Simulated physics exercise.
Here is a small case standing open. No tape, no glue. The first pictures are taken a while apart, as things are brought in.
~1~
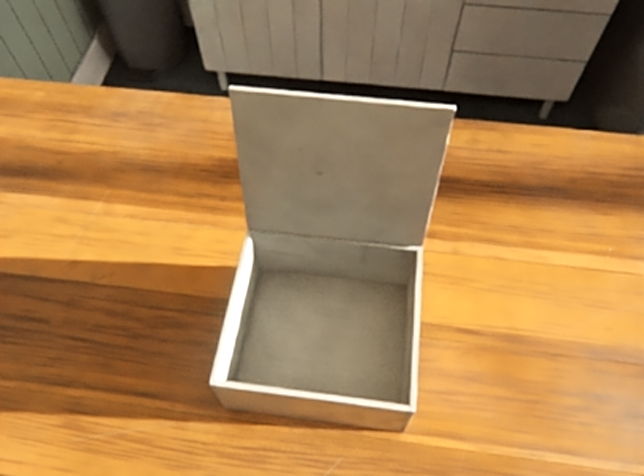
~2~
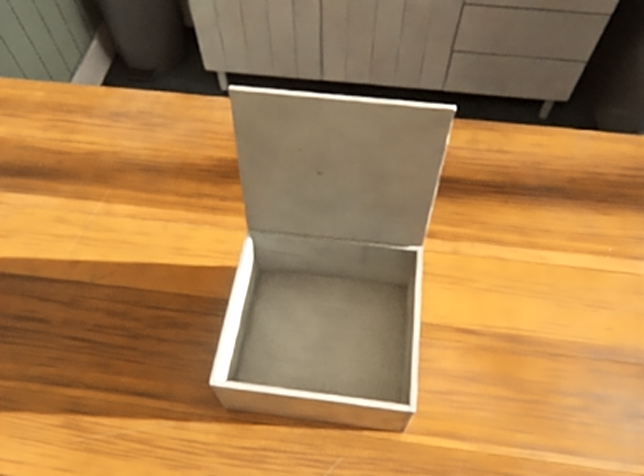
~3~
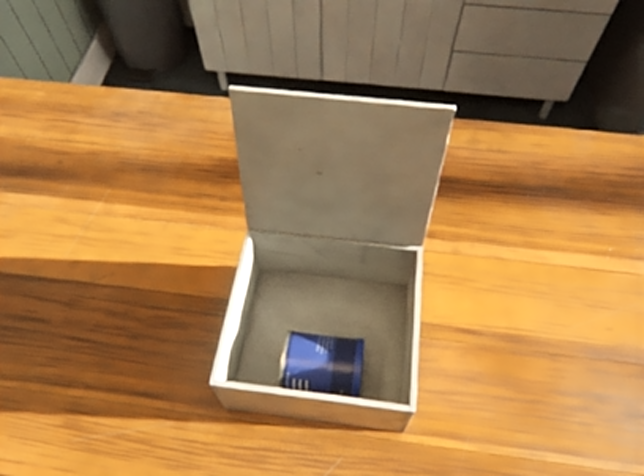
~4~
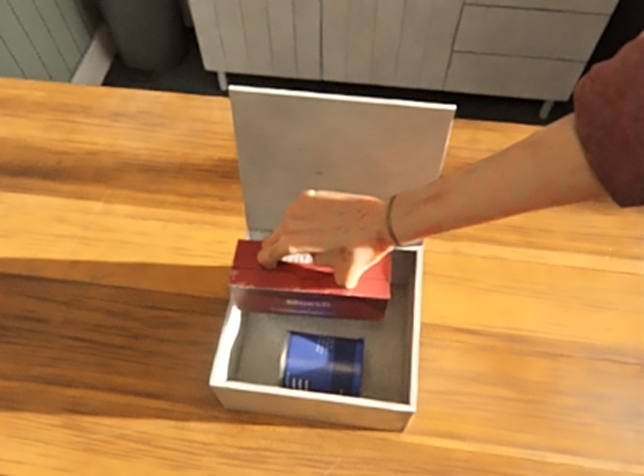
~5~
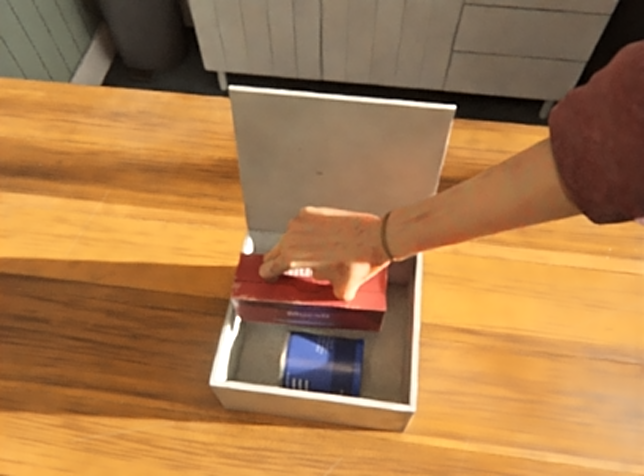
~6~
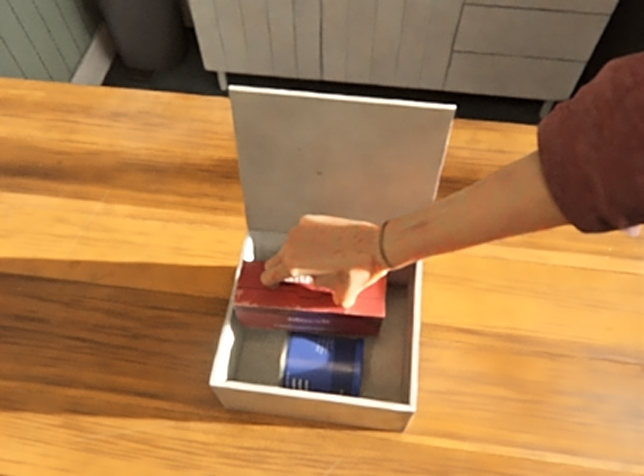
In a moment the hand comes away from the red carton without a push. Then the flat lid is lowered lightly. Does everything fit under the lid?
The lid sits on the rim.
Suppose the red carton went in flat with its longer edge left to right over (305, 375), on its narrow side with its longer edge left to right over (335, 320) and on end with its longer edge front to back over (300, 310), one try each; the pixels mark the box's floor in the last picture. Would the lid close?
In the first case it sits on the rim; in the second case it shuts flat; in the third case it will not close.
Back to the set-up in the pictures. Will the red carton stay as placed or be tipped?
It ends up tilted.
Then, 1.20 s on from there, lid starting down; red carton on its side near (317, 299).
Then, 1.90 s on from there, lid 39° above the rim; red carton on its side near (317, 299).
In the end, lid shut; toppled in the box, red carton; blue tin unmoved. At the end, from the last picture's camera, red carton near (317, 299).
